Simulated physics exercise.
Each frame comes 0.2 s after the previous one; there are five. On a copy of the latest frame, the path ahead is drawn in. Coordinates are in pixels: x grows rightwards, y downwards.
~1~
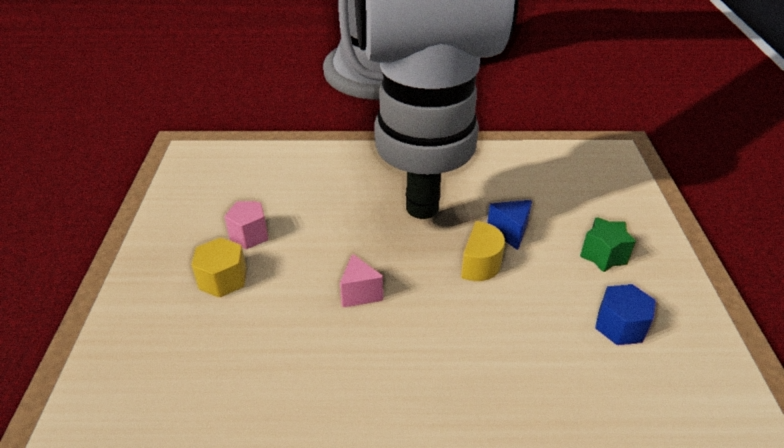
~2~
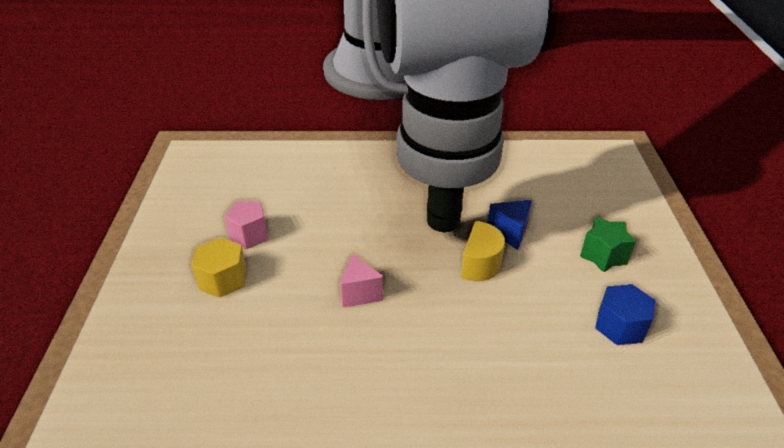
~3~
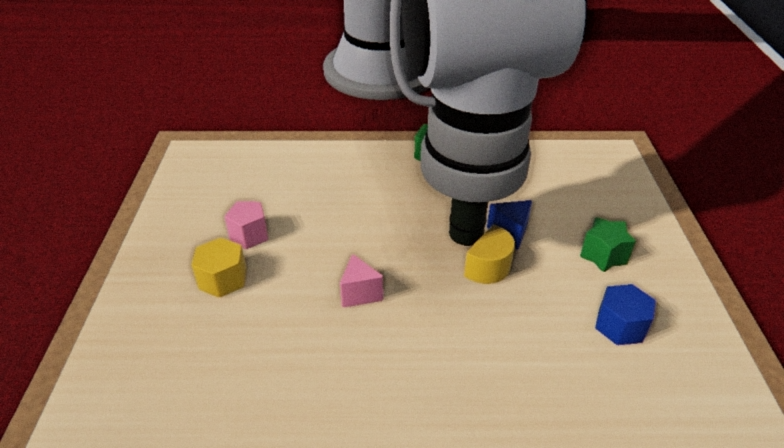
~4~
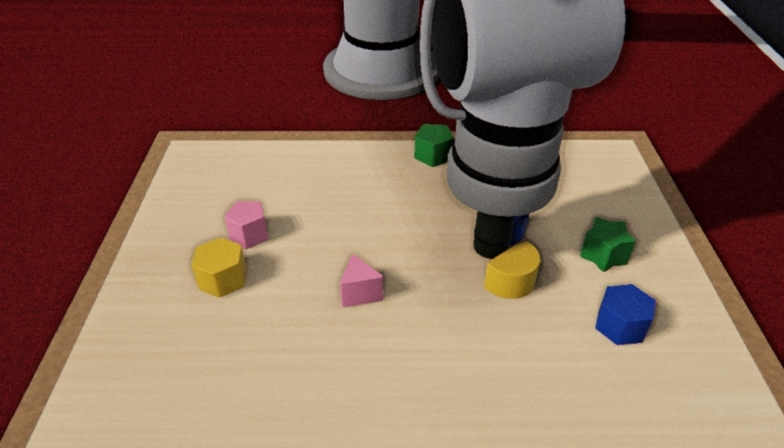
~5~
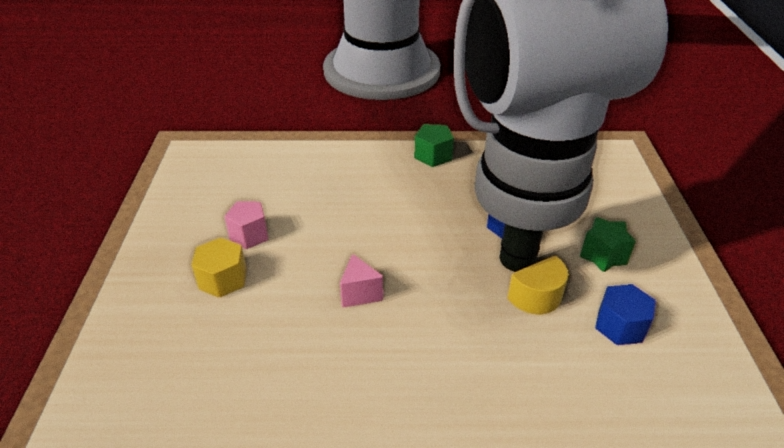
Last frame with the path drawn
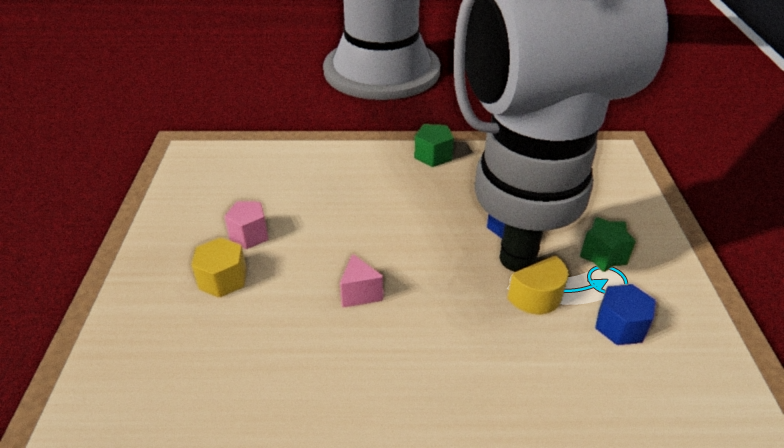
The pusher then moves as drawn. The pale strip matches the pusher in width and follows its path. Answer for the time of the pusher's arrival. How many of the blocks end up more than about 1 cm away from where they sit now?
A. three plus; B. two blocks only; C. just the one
C.
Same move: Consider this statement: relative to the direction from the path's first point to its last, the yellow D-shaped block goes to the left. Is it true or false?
That is false.
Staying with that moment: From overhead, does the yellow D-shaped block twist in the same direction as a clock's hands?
Going by the path, yes.
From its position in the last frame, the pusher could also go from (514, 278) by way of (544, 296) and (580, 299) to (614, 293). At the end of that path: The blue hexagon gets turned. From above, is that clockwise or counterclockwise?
The turn is anti-clockwise.
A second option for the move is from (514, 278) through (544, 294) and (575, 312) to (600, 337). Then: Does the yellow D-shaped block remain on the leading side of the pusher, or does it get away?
It stays on the pusher's front.
The line goes from (514, 278) via (547, 289) and (580, 290), ending at (608, 280).
The first path, step by step. Halfway along, pusher (569, 274); yellow D-shaped block (578, 293), turned 25° clockwise.
At the end, pusher (613, 263); yellow D-shaped block (578, 293), turned 25° clockwise; green star block (613, 228), turned 15° anticlockwise; blue hexagon unmoved.
